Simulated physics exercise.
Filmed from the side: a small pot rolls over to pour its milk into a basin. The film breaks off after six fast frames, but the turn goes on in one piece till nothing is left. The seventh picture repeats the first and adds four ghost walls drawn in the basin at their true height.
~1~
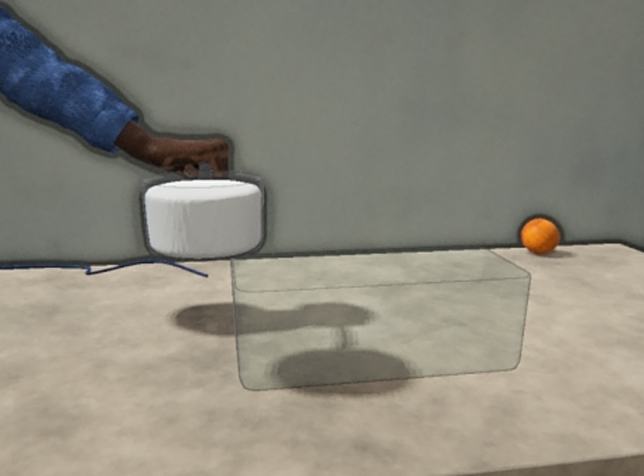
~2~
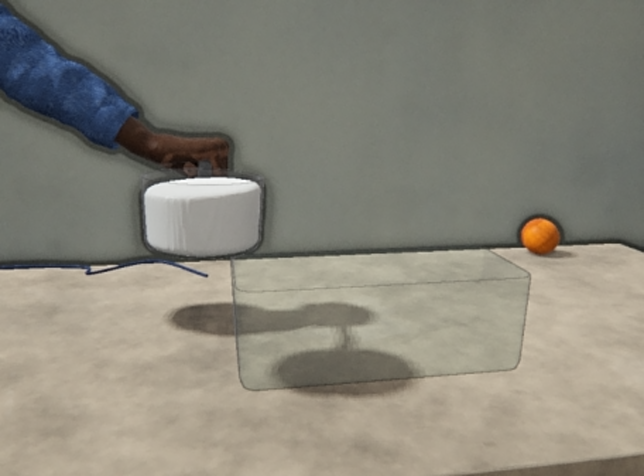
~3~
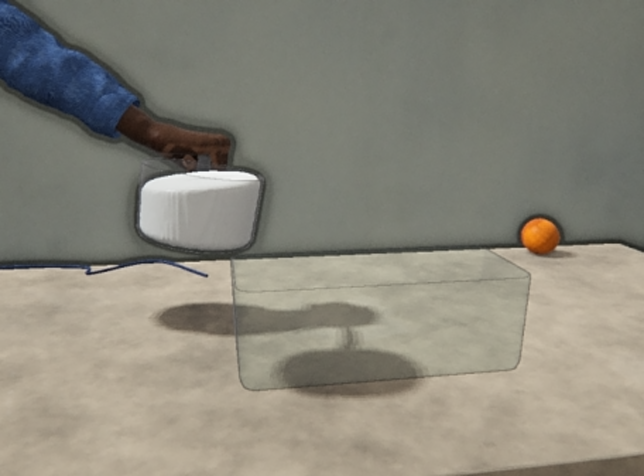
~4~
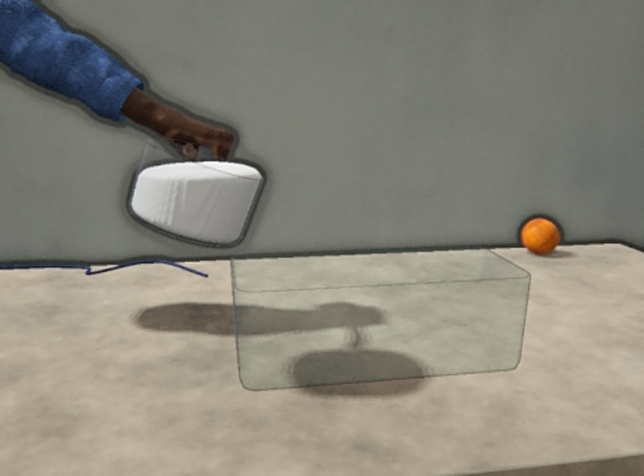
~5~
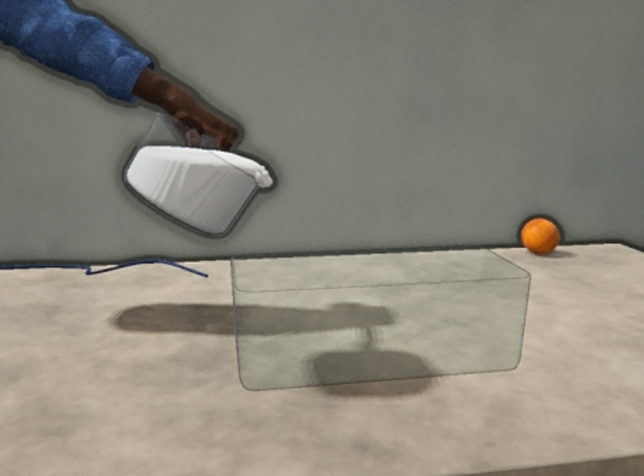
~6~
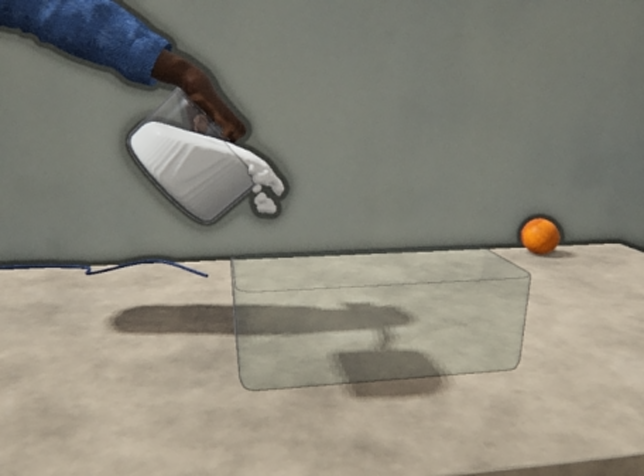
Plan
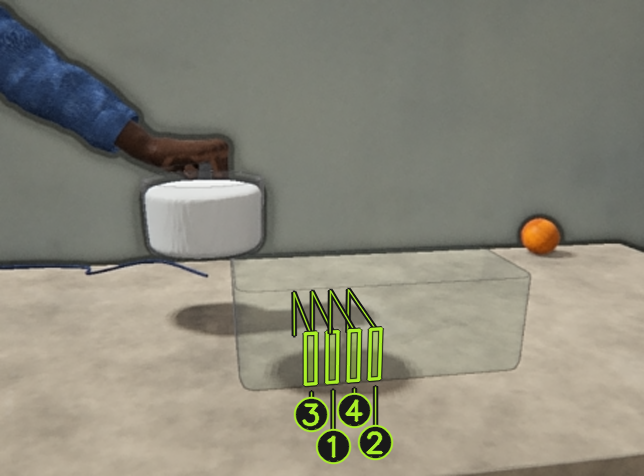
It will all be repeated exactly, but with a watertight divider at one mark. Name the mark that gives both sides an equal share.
Use place 2.
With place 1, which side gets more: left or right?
More ends on the right.
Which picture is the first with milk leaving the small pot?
Picture 4.
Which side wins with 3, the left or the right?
More ends on the right.
On the marked copy, 1 at (333, 390); 2 at (375, 386); 3 at (311, 392); 4 at (354, 388).
For place 1, about 10 % ends left of the wall and 86 % right of it; 4 % is lost outside.
For place 2, about 49 % ends left of the wall and 48 % right of it; 3 % is lost outside.
For place 3, about 7 % ends left of the wall and 89 % right of it; 4 % is lost outside.
For place 4, about 20 % ends left of the wall and 76 % right of it; 4 % is lost outside.
